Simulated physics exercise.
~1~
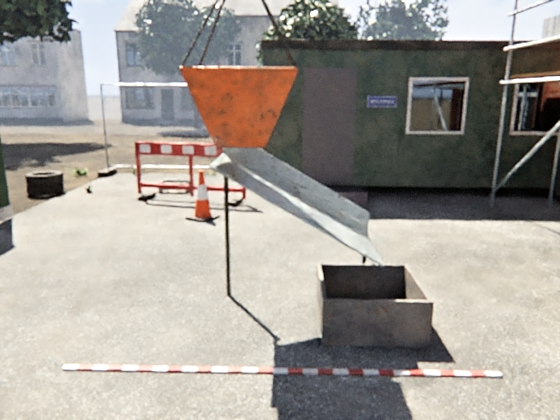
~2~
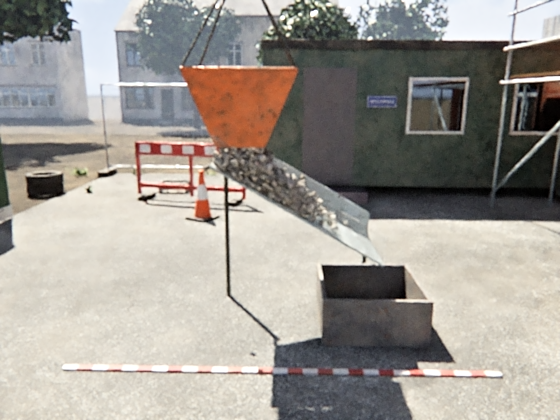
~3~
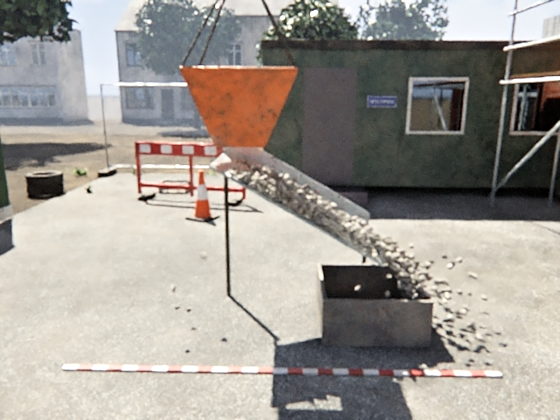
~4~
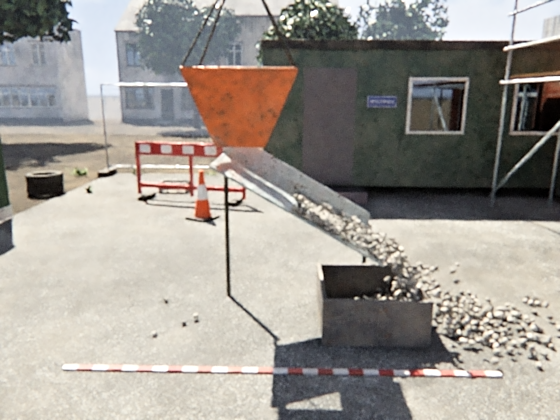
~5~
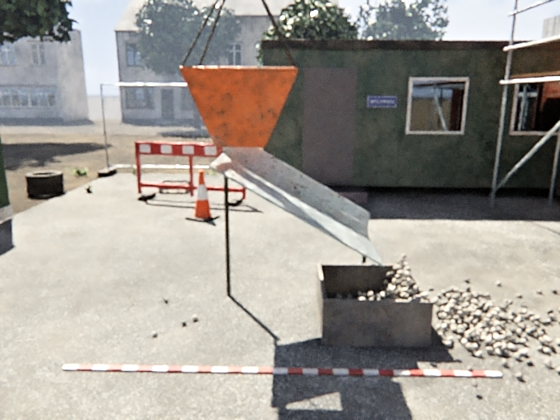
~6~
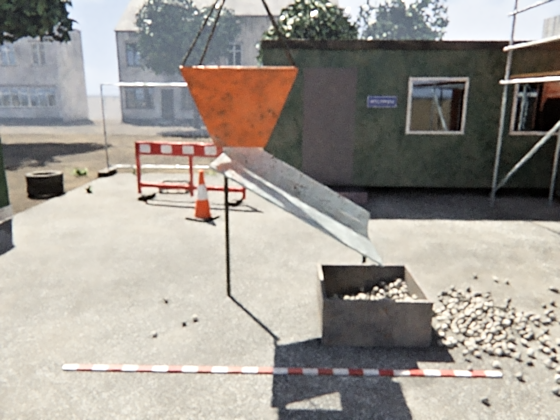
In this clip, rounded stones drop from a still orange skip onto a sloping steel chute and slide down to the right, many landing in the open bin below while others spill over its right side, ending with stones in the bin and scattered on the ground beside it.
